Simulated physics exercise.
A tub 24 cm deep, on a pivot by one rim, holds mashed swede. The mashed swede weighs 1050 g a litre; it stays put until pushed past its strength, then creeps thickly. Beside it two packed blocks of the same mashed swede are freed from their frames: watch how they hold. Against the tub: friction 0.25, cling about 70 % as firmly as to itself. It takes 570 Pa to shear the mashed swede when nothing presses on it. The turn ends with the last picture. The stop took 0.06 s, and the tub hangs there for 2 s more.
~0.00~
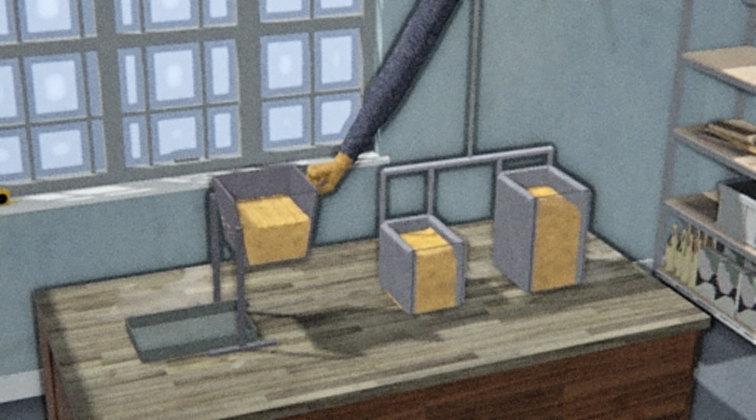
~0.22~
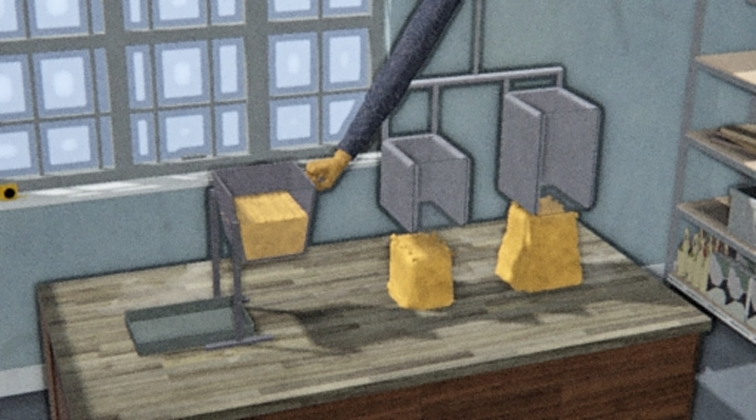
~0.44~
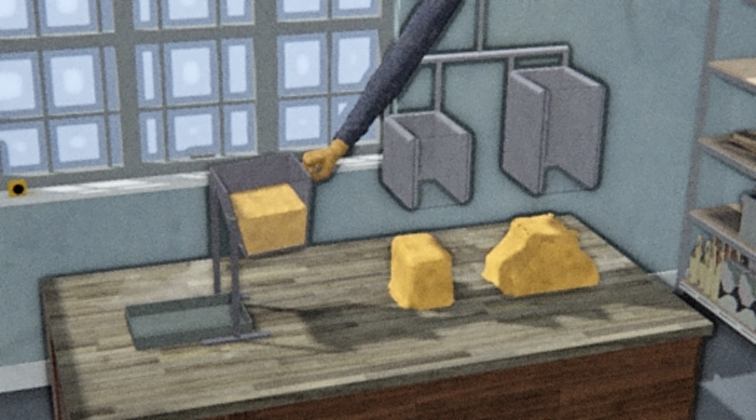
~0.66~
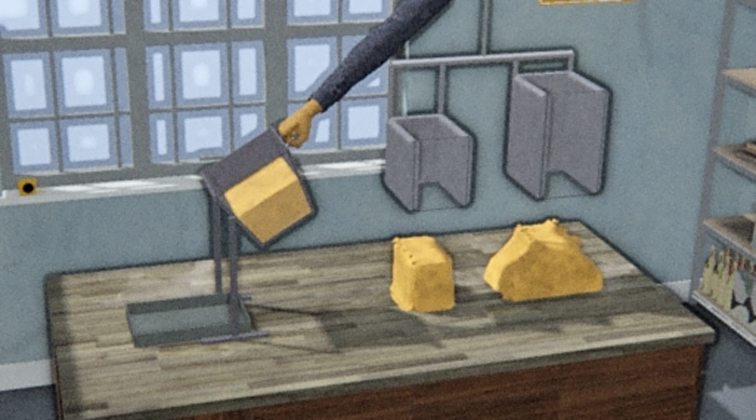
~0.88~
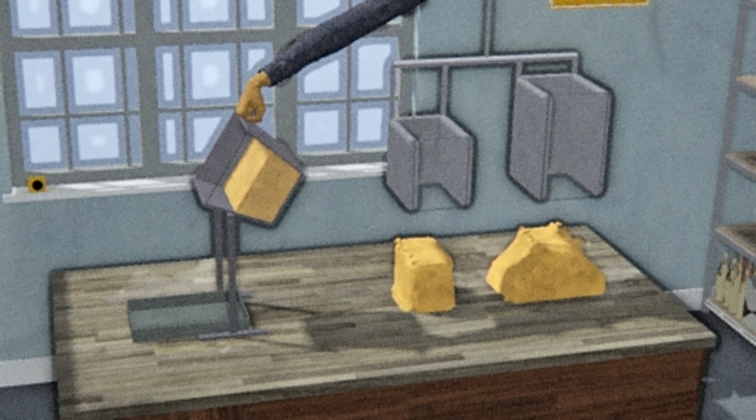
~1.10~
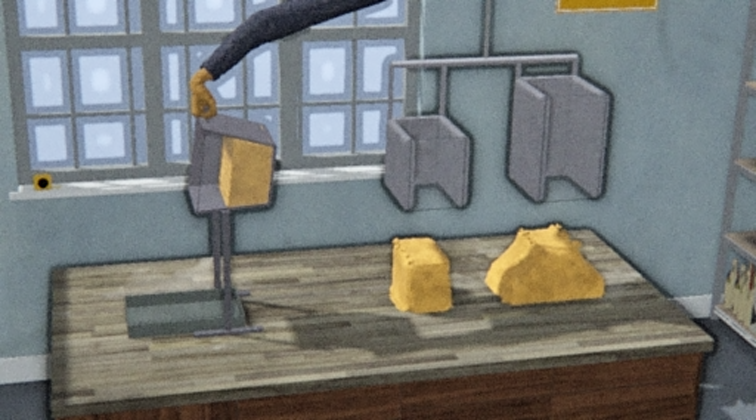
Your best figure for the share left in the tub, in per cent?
Expect roughly 100 %.
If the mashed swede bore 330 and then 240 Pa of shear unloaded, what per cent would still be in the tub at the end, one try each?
In that order: 75 %, 65 %.
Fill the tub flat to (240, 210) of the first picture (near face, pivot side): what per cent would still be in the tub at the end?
Then about 70 %.
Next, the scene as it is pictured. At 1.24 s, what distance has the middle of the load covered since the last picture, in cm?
About 2 cm.
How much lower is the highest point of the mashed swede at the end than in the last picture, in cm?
About 5 cm.
By 1.24 s, the tub is at 83 degrees and holds 100 %.
By 1.41 s, the tub is at 83 degrees and holds 100 %.
By 1.58 s, the tub is at 83 degrees and holds 100 %.
By 1.75 s, the tub is at 83 degrees and holds 100 %.
By 3.10 s, at the end, the tub is at 83 degrees and holds 100 %.
